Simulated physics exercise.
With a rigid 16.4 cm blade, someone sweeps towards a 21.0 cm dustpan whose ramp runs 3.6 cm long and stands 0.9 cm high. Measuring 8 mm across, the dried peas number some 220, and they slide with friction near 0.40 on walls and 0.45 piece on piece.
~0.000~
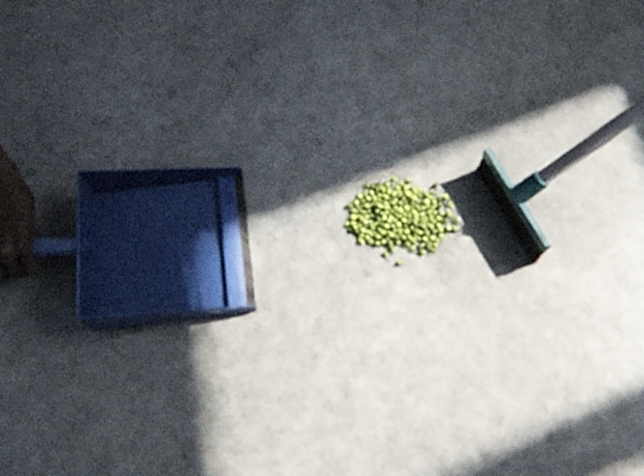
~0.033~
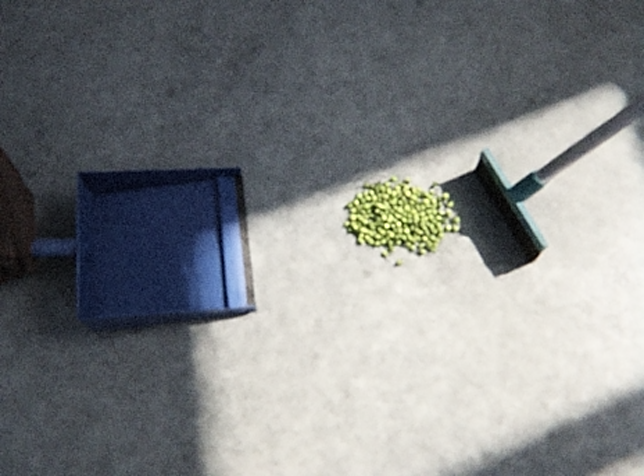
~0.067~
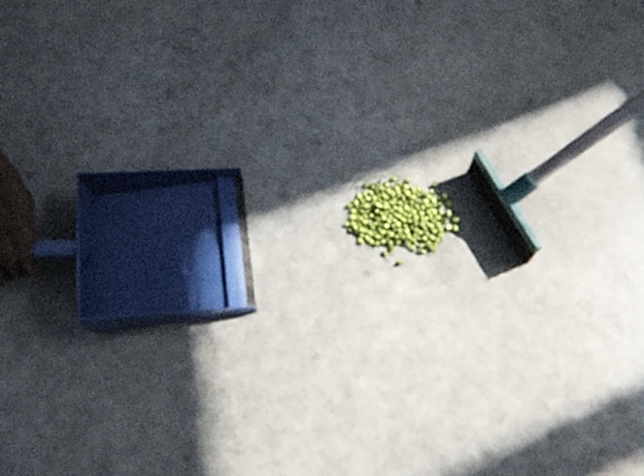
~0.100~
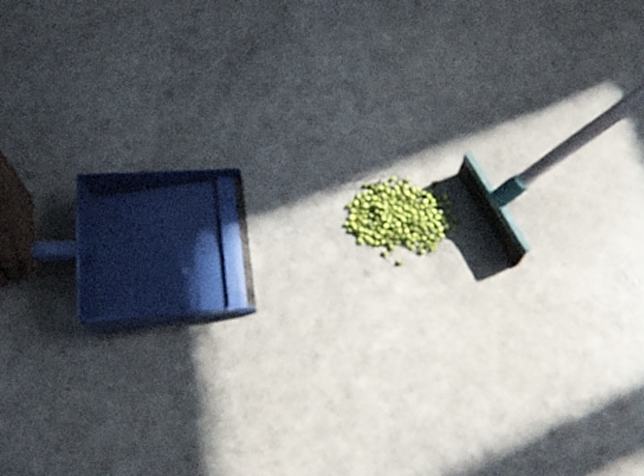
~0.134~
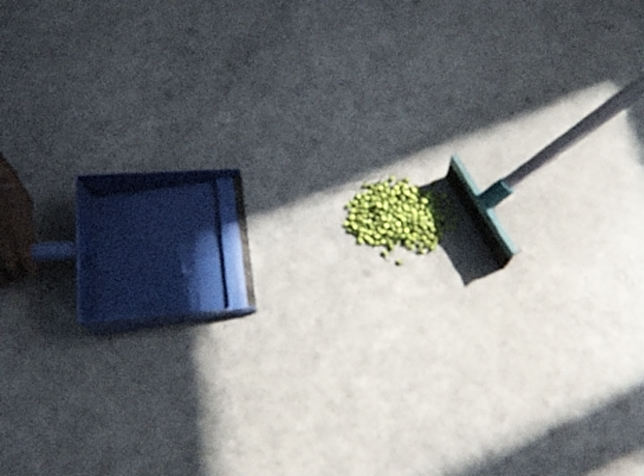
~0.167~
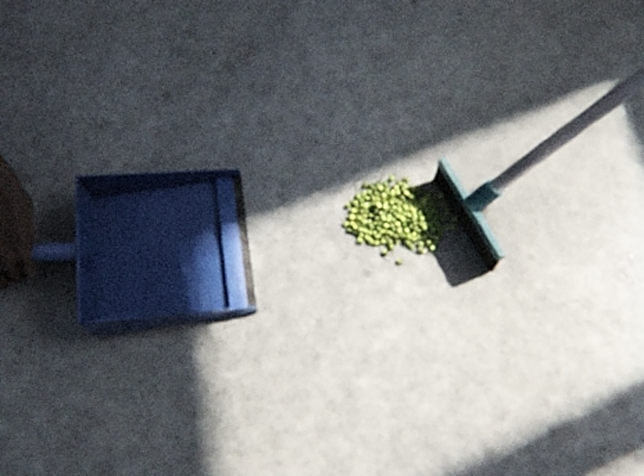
In this clip, a teal blade on a long handle slides left across a sunlit grey floor until it reaches the edge of a pile of small green peas, while a hand holds a blue dustpan still at left.
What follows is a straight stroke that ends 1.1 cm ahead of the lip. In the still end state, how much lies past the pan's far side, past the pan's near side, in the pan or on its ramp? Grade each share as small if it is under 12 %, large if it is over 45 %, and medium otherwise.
Far side: Small; near side: Medium; pan: Medium.
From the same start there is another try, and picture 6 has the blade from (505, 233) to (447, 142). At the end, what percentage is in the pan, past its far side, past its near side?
Final per cent - pan 0, far 10, near 0.
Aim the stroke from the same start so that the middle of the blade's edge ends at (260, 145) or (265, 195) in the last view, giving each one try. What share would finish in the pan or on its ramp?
Around 0 per cent, and around 5 per cent.
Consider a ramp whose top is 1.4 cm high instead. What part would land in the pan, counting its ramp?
Estimate: About 20 in a hundred.
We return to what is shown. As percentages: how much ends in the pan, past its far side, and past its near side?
Far side: 5%. Near side: 20%. Pan: 20%.
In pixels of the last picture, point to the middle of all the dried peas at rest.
Look around (256, 262) in the last picture.
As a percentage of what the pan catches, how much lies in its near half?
Around 80 percent.
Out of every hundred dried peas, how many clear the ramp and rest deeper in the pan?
Around 5 in a hundred.
After 0.42 s, middle of the blade 17 cm from the lip; 0 % over the lip, far side 0 %, near side 5 %.
After 0.58 s, middle of the blade 8 cm from the lip; 0 % over the lip, far side 0 %, near side 15 %.
After 0.87 s, middle of the blade 4 cm from the lip; 25 % over the lip, far side 5 %, near side 20 %.
By 1.5 s all is still; far side 5 %, near side 20 %, pan 20 %, in front of the lip or behind the blade 55 %.
